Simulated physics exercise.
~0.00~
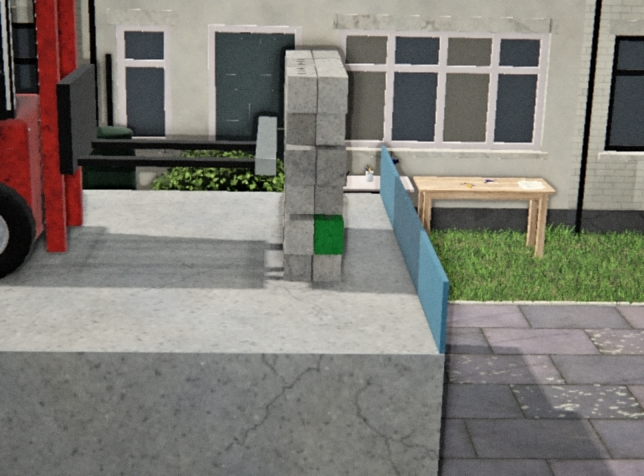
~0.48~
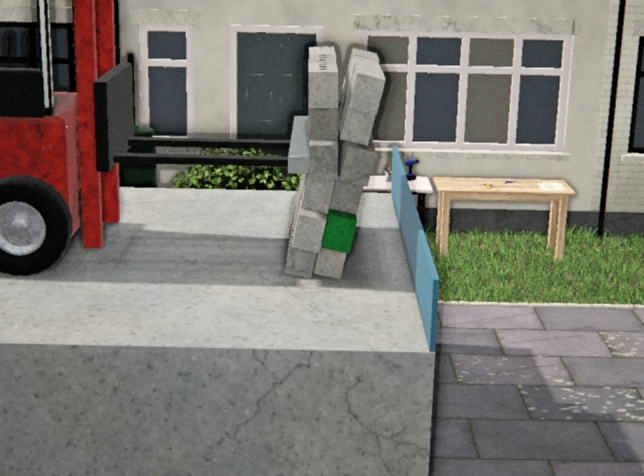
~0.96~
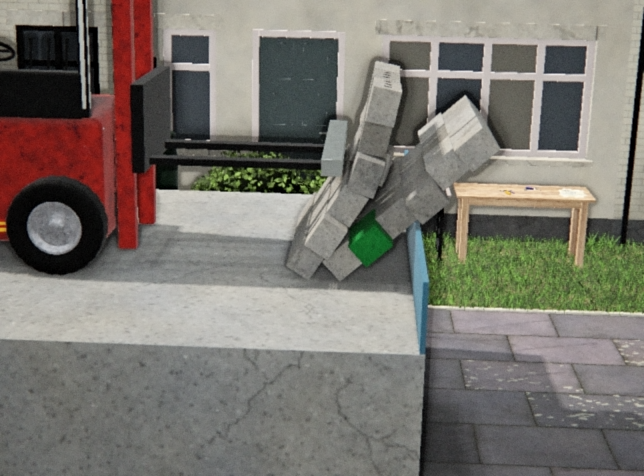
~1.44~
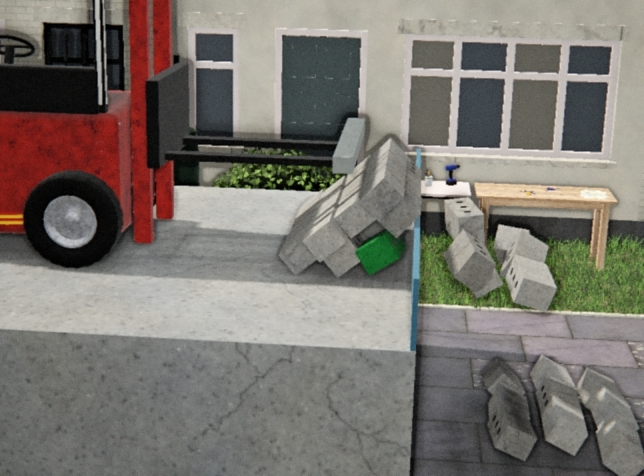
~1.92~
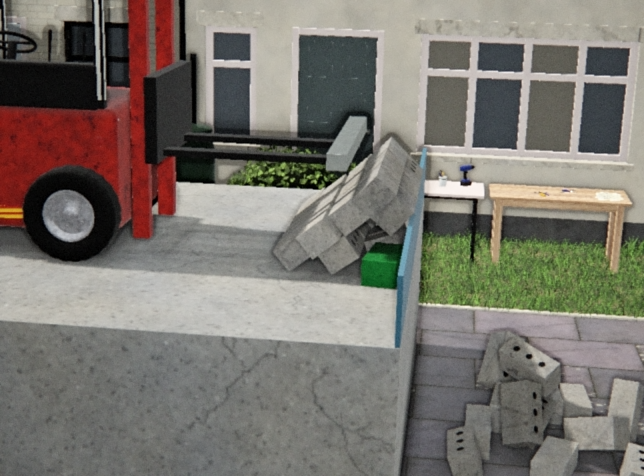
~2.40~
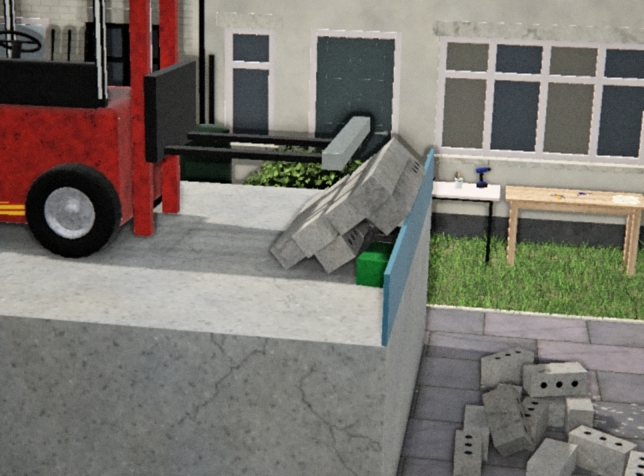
In the video, a red forklift pushes a beam into a stack of gray concrete blocks on a raised dock, toppling it rightward; many blocks spill over the blue edge board onto the paving below, while the rest, including a green one, remain slumped against the board.
